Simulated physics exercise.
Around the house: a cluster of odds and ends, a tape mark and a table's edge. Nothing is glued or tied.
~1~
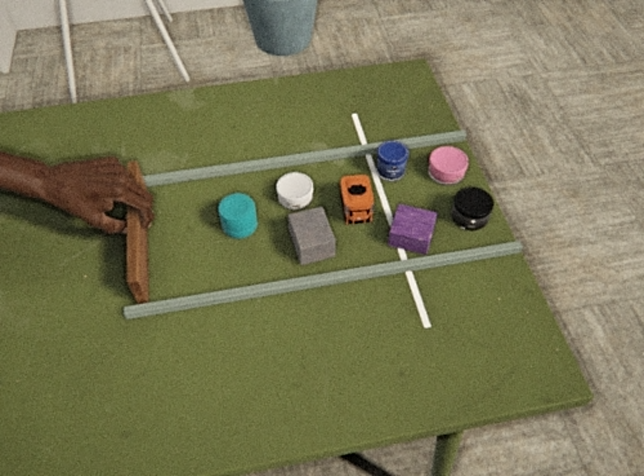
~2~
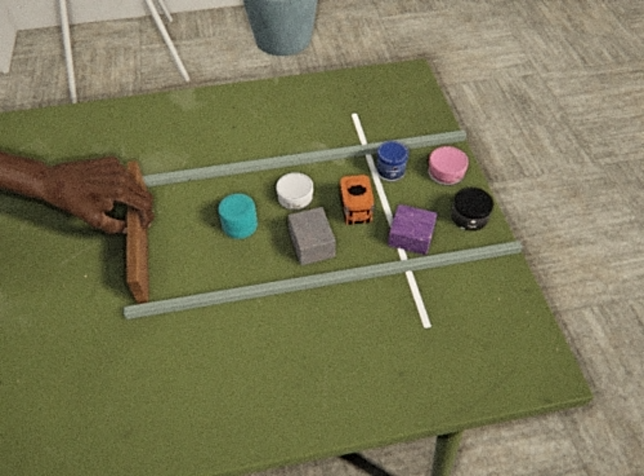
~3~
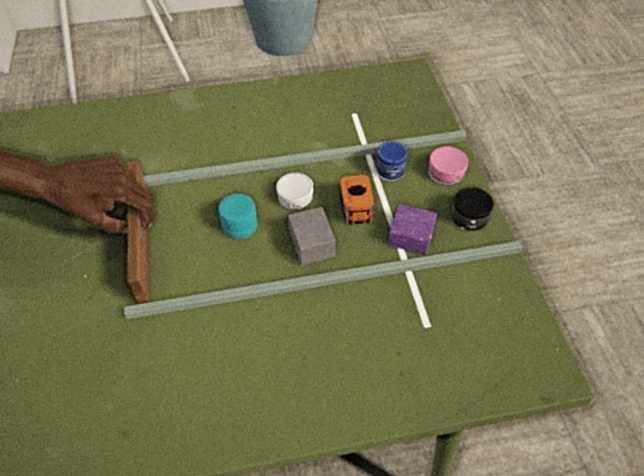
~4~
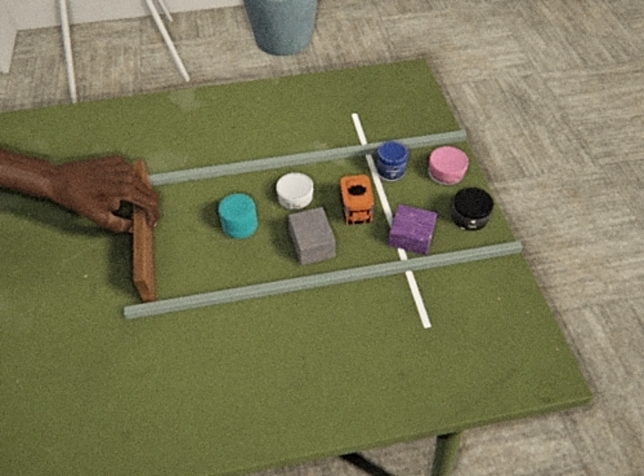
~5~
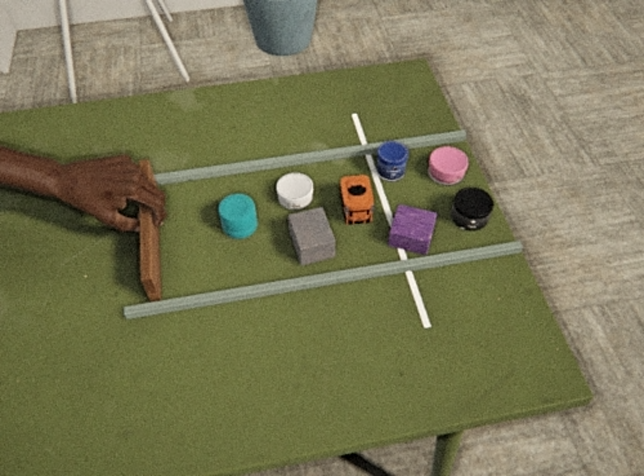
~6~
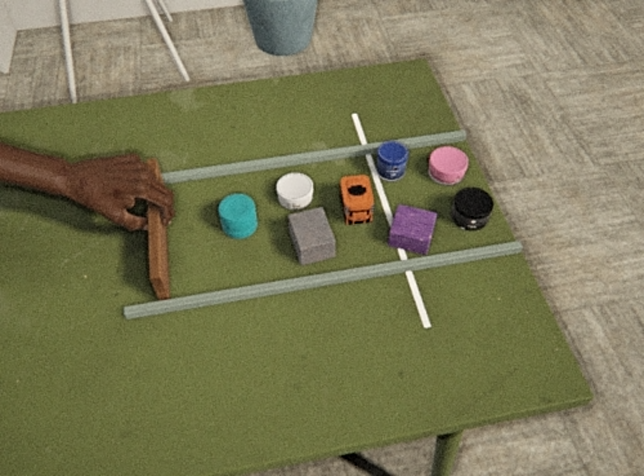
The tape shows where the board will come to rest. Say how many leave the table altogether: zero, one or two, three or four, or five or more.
The number that fall off is zero.
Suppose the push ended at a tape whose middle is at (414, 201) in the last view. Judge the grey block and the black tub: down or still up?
The grey block remains up, the black tub comes down.
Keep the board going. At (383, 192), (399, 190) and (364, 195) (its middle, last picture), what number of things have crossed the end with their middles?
Place by place, 0, 0 and 0.
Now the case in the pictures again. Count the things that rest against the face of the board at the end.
3 of them.
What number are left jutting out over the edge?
Overhanging: 0.
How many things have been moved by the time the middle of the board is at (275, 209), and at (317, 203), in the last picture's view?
2 and 4.
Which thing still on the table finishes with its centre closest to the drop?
The black tub.
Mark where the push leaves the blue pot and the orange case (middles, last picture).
The blue pot at (420, 155), the orange case at (431, 188).
Soon after, none off yet; black tub at rest near (472, 209); pink tin at rest near (448, 166); blue pot at rest near (392, 161).
At rest, the number that fall off is zero.
